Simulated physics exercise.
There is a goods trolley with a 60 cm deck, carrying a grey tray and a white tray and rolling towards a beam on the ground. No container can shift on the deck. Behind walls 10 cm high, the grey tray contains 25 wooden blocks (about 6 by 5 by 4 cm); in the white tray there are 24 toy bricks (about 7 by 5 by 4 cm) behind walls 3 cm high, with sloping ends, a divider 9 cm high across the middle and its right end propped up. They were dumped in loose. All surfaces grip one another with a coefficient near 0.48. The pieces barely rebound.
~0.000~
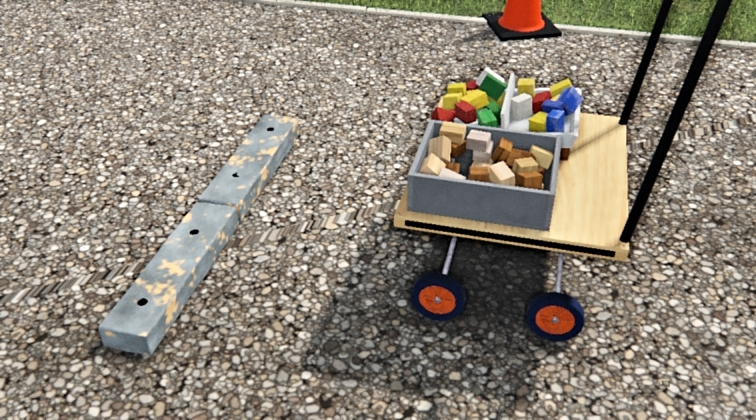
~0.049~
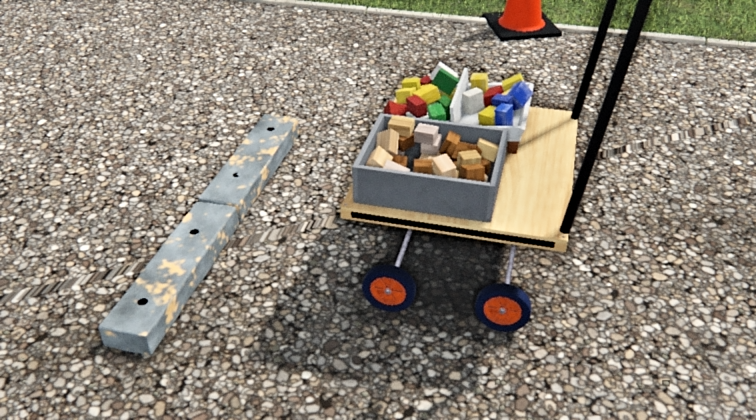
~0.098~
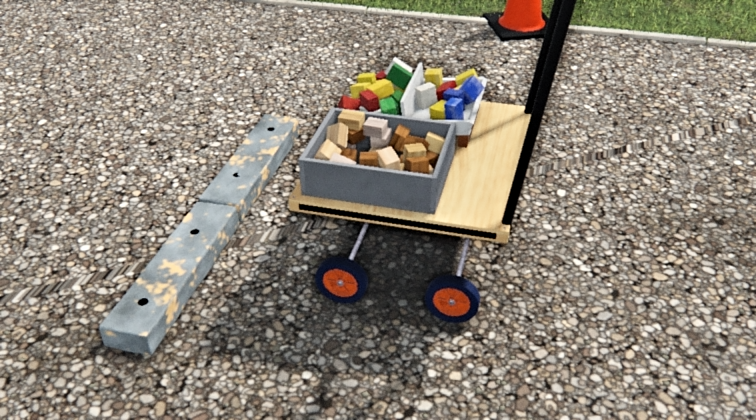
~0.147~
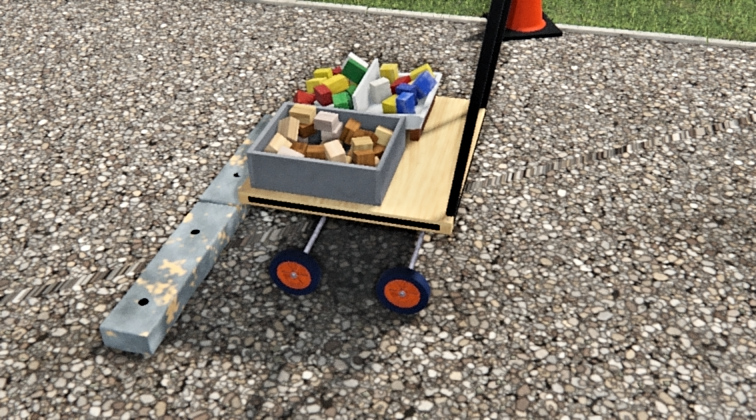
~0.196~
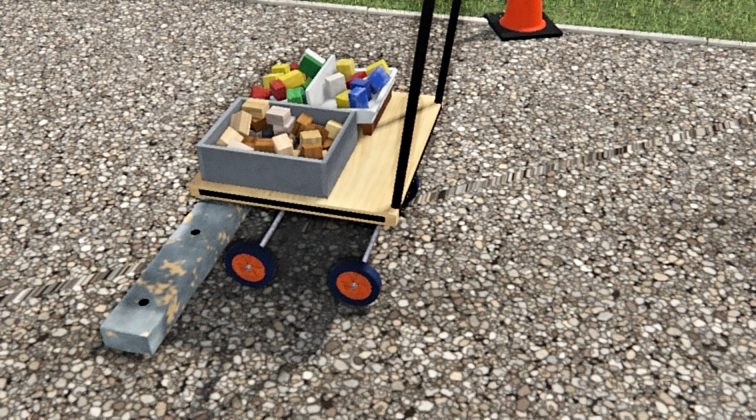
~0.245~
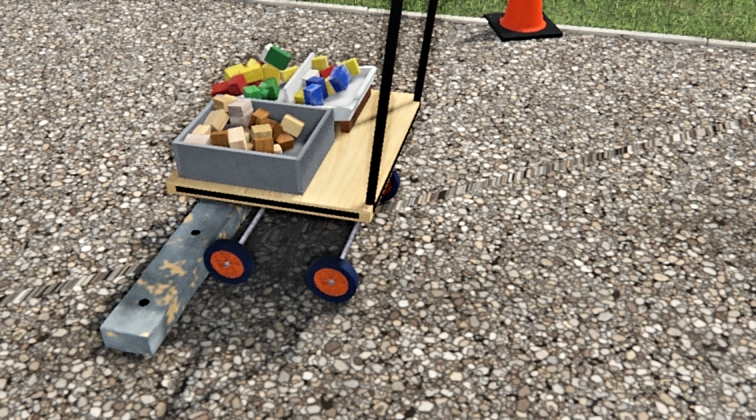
On pebbly ground beside a grass strip, a trolley carrying wooden blocks in a grey tray and coloured bricks in a white one rolls left up to a beam, and the bricks shift left, a couple passing over their tray's end.
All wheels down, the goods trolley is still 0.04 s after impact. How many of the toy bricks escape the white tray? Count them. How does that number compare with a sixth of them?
Larger than a sixth.
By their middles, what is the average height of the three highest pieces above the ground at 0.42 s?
Roughly 64 centimetres.
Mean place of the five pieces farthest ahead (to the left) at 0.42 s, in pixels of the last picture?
They'd be centred about (133, 90) in the last picture.
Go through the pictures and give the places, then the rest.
In the first frame (we follow the rim corner now nearest the camera), white tray at (574, 134); grey tray at (550, 193); 67 cm still to roll; nothing out yet.
White tray at (521, 127); grey tray at (490, 184); 52 cm still to roll, in the second frame.
White tray at (470, 121); grey tray at (432, 176); 37 cm still to roll, in the third frame.
White tray at (420, 115); grey tray at (376, 169); 22 cm still to roll, in the fourth frame.
White tray at (371, 109); grey tray at (322, 162); 7 cm still to roll, in the fifth frame.
White tray at (348, 107); grey tray at (296, 158); stopped; 2 out, the lowest brick at (222, 92), in the sixth frame.
After 0.30 s, 0 of 25 out of the grey tray and 7 of 24 out of the white tray.
After 0.42 s, 0 of 25 out of the grey tray and 12 of 24 out of the white tray.
After 0.65 s, 2 of 25 out of the grey tray and 12 of 24 out of the white tray.
Outcome (at 1.15 s), 2 of 25 out of the grey tray and 12 of 24 out of the white tray. Asked share, 12 of 24, 50 per cent.
